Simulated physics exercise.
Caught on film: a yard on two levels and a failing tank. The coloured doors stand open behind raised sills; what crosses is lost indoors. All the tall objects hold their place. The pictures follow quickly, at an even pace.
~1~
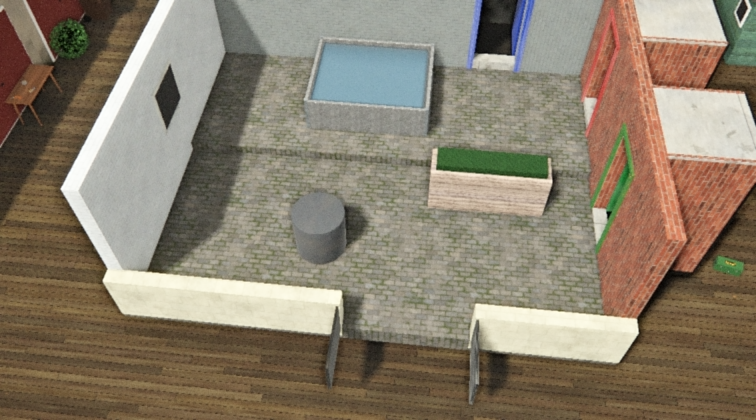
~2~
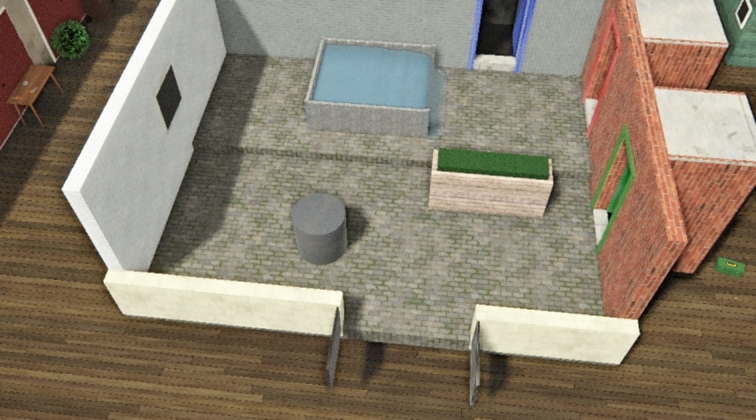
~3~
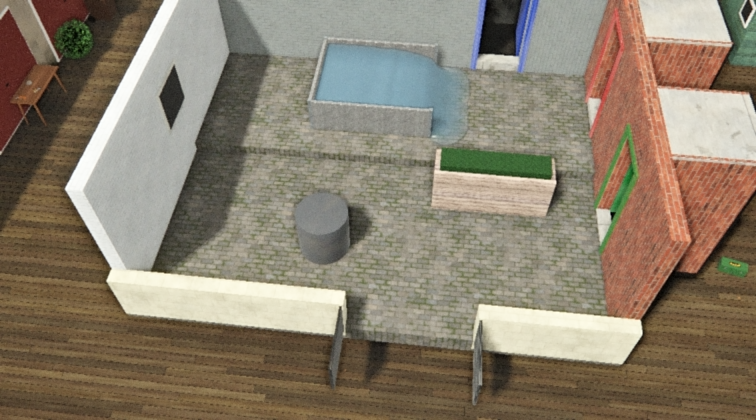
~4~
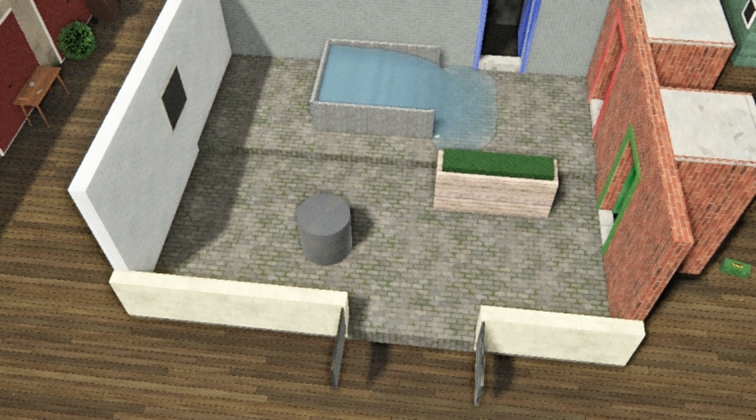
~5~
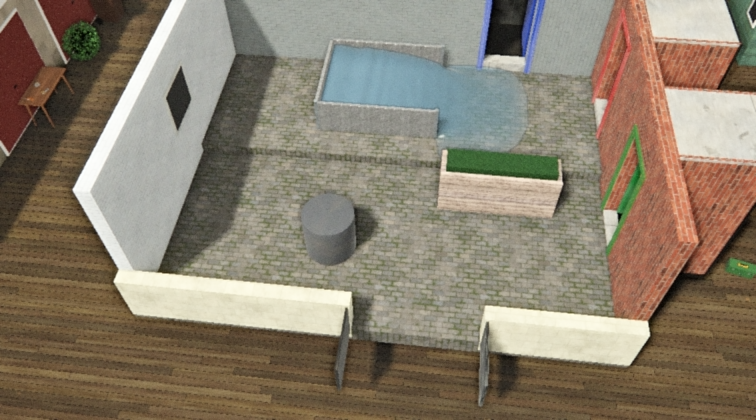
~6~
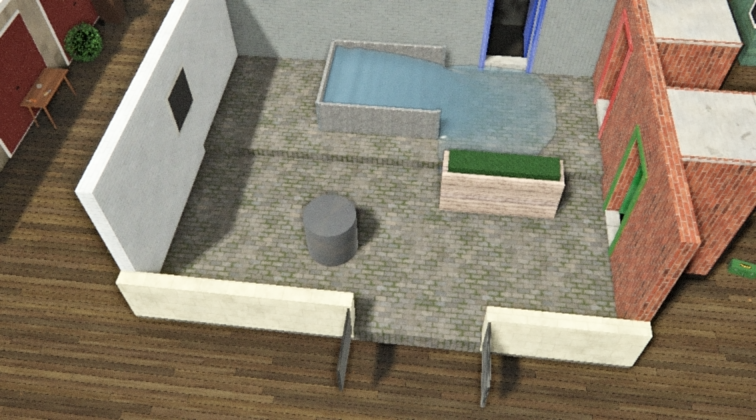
A walled yard paved in mossy grey stone, with a low step across it and dark wooden boards outside, is seen from high above. A grey tank of blue water stands at the back beside a blue-framed doorway, with a grey cylinder nearer the front, a green-topped planter right of centre, and a brick wall at right. Water pours from the tank's right side and spreads rightward across the paving, while the view shifts very slightly.
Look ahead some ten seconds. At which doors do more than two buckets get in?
The red door takes more than that; the green door takes more than that; the blue door stays under that.
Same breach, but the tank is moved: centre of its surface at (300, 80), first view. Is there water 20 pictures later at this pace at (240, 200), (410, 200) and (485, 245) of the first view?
In turn: No water, under water, clear.
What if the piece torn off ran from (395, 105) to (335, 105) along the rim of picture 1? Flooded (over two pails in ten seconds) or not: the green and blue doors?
Then: The green one takes less; the blue one lets less in.
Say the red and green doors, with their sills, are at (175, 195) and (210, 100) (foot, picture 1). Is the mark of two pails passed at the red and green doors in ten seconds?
In short: The red door keeps below it; the green door stays under.
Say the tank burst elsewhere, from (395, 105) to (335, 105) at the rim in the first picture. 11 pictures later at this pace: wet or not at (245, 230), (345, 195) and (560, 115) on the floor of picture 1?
One after the other: Flooded, awash, clear.
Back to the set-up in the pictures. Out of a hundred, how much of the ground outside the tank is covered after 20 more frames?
Roughly 35 per cent.
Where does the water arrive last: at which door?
Last comes the door marked green.
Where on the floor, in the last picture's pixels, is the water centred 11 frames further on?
I would point to (467, 111).
A moment on, water covers 25 % of the floor; the red door over two buckets in, the green door not reached, the blue door wet at the sill, nothing in.
Next, water covers 25 % of the floor; the red door far over two buckets in, the green door under two buckets in, the blue door wet at the sill, nothing in.
Then, water covers 35 % of the floor; the red door far over two buckets in, the green door over two buckets in, the blue door wet at the sill, nothing in.
Later, water covers 55 % of the floor; the red door far over two buckets in, the green door far over two buckets in, the blue door wet at the sill, nothing in.
In the end, water covers 80 % of the floor; the red door far over two buckets in, the green door far over two buckets in, the blue door wet at the sill, nothing in.
